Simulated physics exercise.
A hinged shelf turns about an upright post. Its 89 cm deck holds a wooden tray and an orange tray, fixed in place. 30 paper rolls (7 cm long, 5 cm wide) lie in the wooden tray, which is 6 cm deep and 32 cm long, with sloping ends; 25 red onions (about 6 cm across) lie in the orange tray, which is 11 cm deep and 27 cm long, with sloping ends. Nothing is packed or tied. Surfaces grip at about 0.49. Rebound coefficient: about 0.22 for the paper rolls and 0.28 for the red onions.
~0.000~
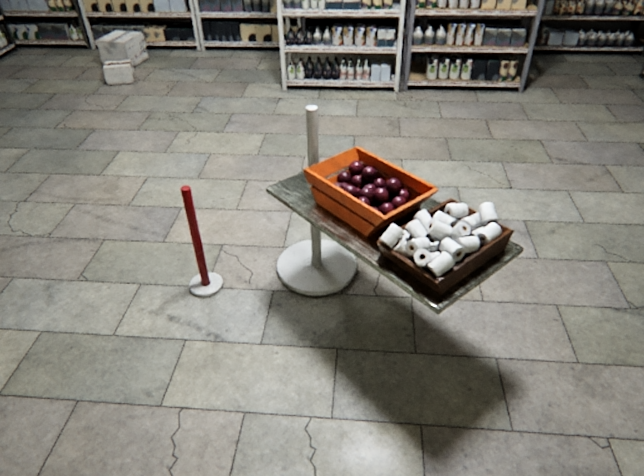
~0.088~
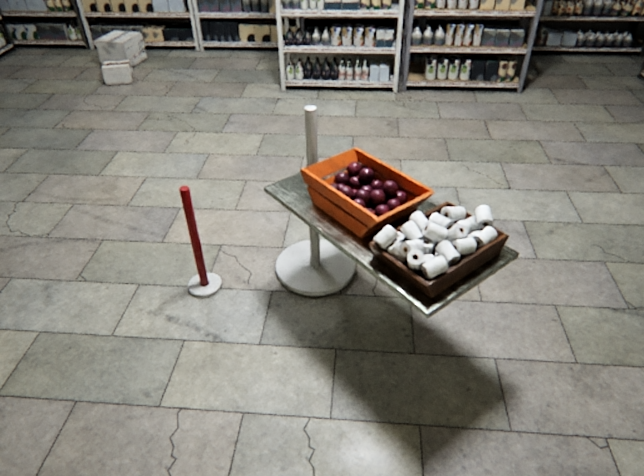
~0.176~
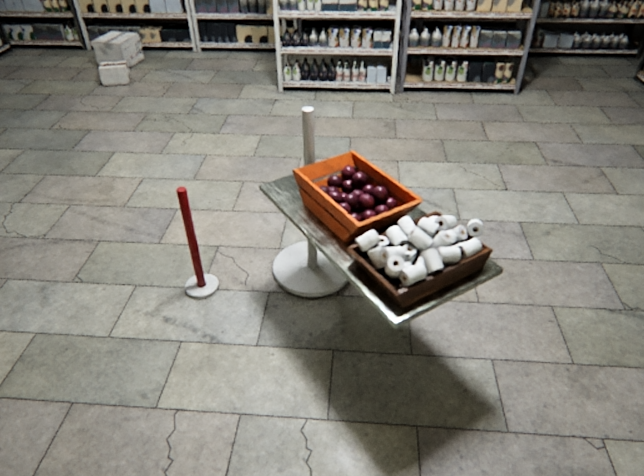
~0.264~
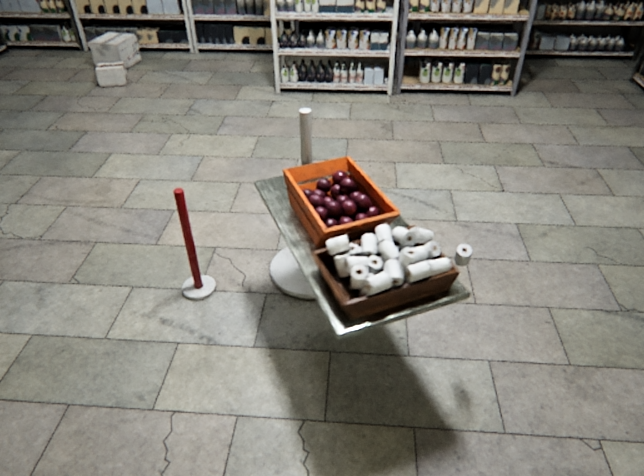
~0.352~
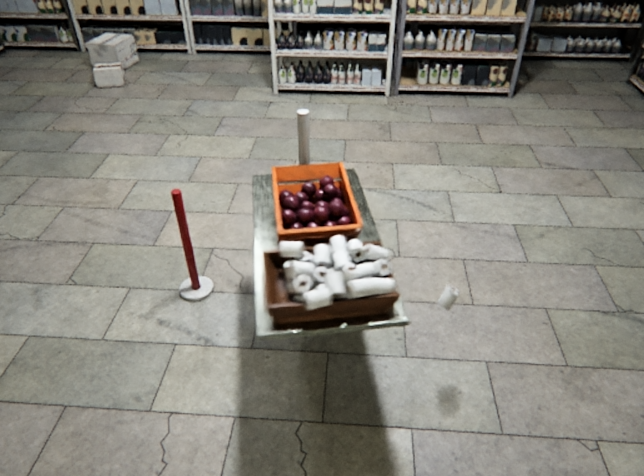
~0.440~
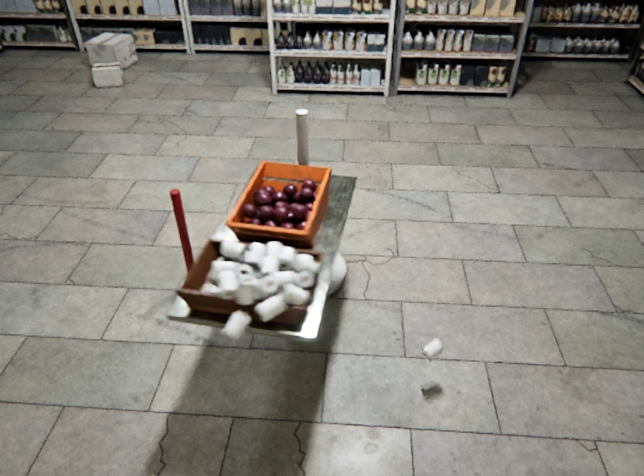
The video shows a shelf carrying an orange tray of red onions and a wooden tray of white paper rolls turning around an upright post, swinging toward the left as a few rolls leave the wooden tray and drop.
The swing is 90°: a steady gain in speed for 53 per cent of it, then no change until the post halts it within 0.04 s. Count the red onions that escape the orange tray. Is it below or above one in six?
Out of the orange tray go under a sixth of the red onions.
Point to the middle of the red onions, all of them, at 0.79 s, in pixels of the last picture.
Near (233, 197).
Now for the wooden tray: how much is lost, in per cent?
Wooden tray 65 per cent.
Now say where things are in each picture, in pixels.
In the first picture (each is followed by its nearest rim corner in this view; the camera pans a little), orange tray, (383, 216); wooden tray, (439, 279); turned through 0°; none out.
The second picture shows orange tray, (377, 218); wooden tray, (429, 283); turned through 2°.
The third picture shows orange tray, (357, 223); wooden tray, (399, 292); turned through 8°; 1 out, the lowest roll at (475, 228).
The fourth picture shows orange tray, (325, 229); wooden tray, (346, 303); turned through 19°; 1 out, the lowest roll at (463, 255).
The fifth picture shows orange tray, (280, 230); wooden tray, (269, 306); turned through 33°; 2 out, the lowest roll at (448, 298).
The sixth picture shows orange tray, (228, 222); wooden tray, (180, 290); turned through 52°; 3 out, the lowest roll at (433, 350).
After 0.59 s, the shelf hits the red post.
After 0.67 s, wooden tray 18 in, 12 out and orange tray 25 in, 0 out.
After 0.79 s, wooden tray 13 in, 17 out and orange tray 25 in, 0 out.
After 1.01 s, wooden tray 10 in, 20 out and orange tray 25 in, 0 out.
Outcome (at 1.44 s), wooden tray 10 in, 20 out and orange tray 25 in, 0 out. Asked share, 0 of 25, 0 per cent.
